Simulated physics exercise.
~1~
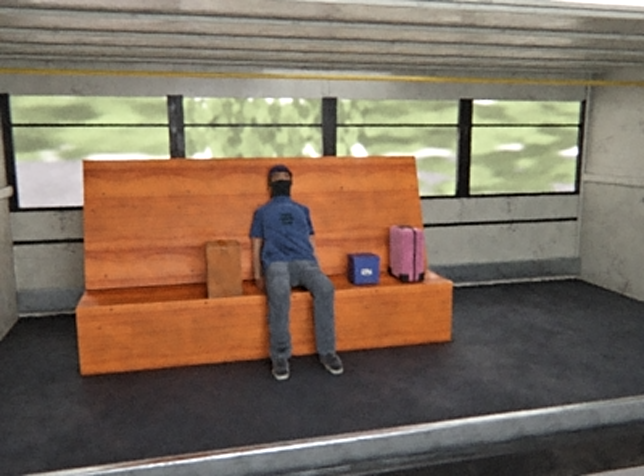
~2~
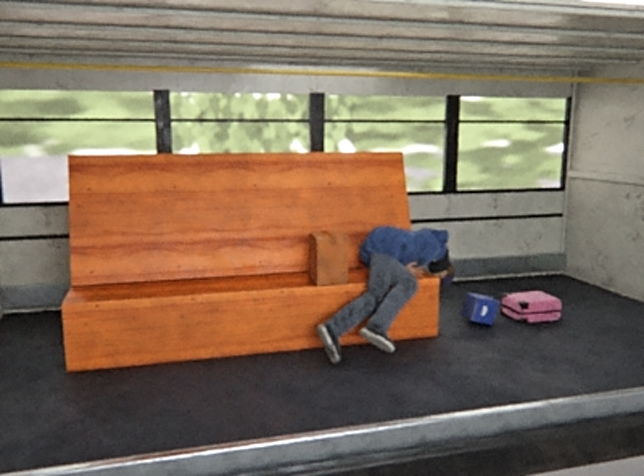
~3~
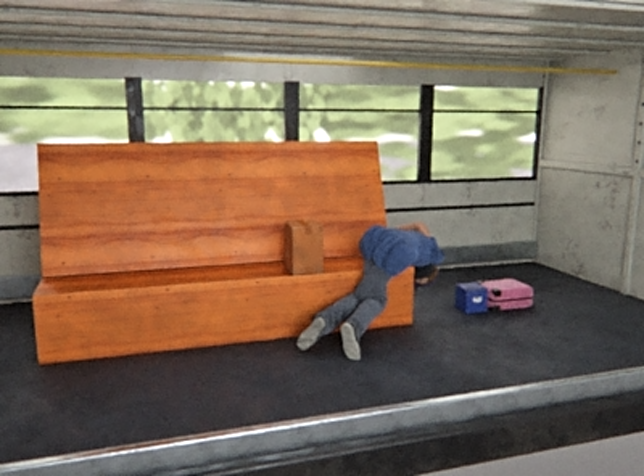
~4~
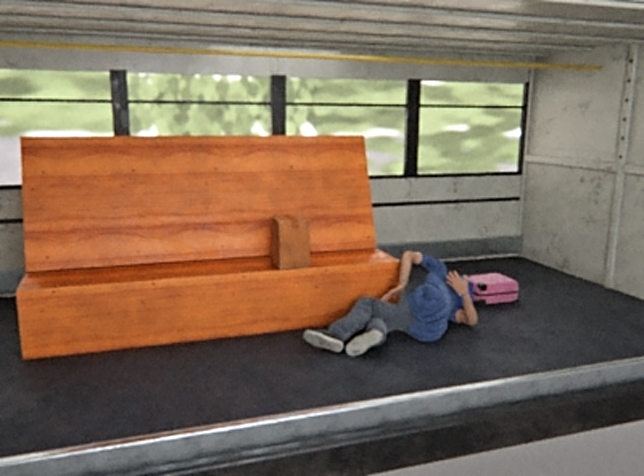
The clip shows a limp passenger in a blue shirt on an orange bench, sliding right with the luggage as the blue tub and pink case drop off the end; the passenger topples after them onto the floor, while the orange pack stays upright on the seat.
